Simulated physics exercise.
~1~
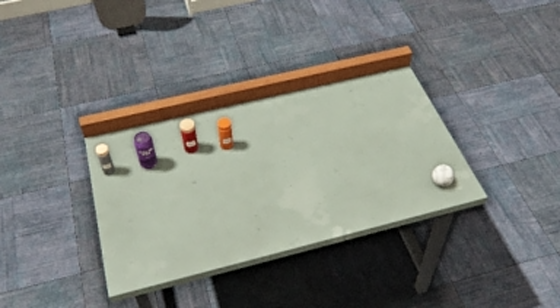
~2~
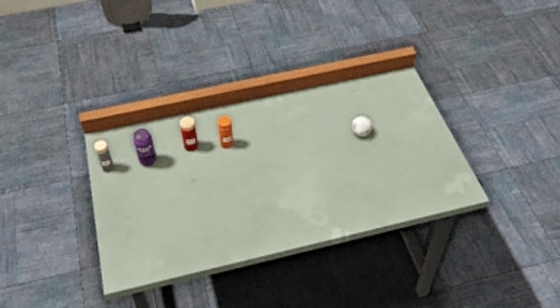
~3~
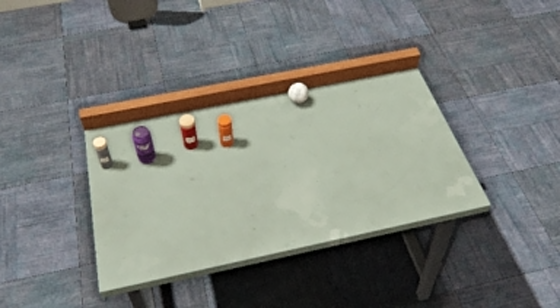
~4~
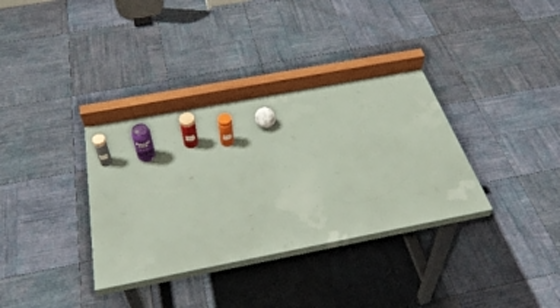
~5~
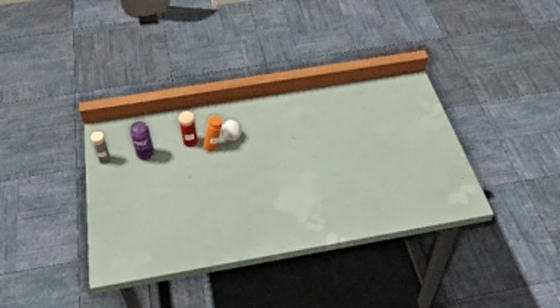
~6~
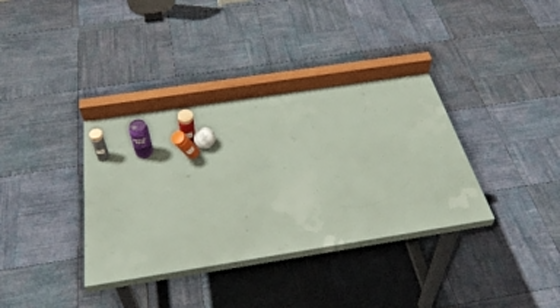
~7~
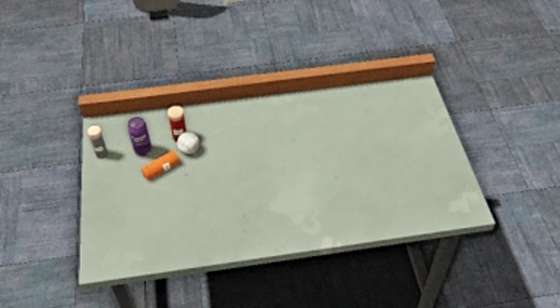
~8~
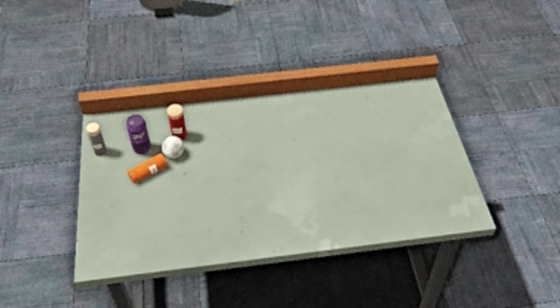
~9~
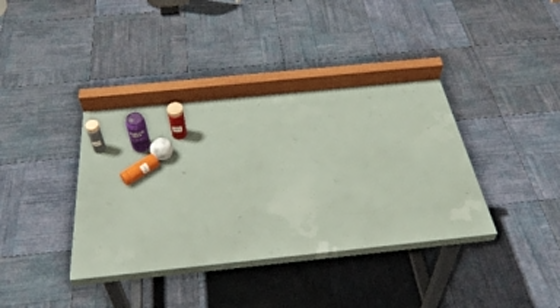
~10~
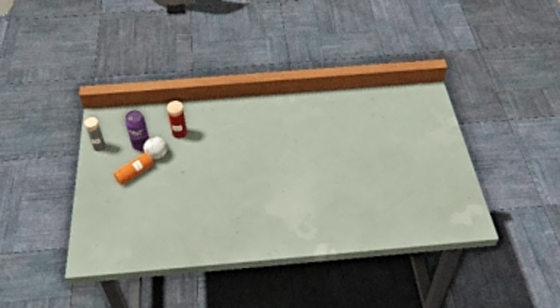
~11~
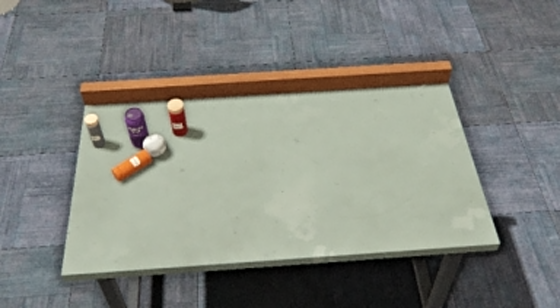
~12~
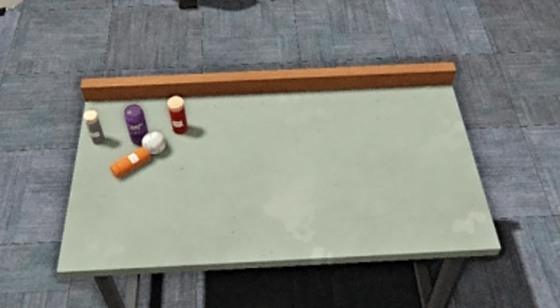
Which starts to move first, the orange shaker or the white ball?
The white ball starts to move first, and the orange shaker moves only later, once the ball has come back off the rail and reached it.
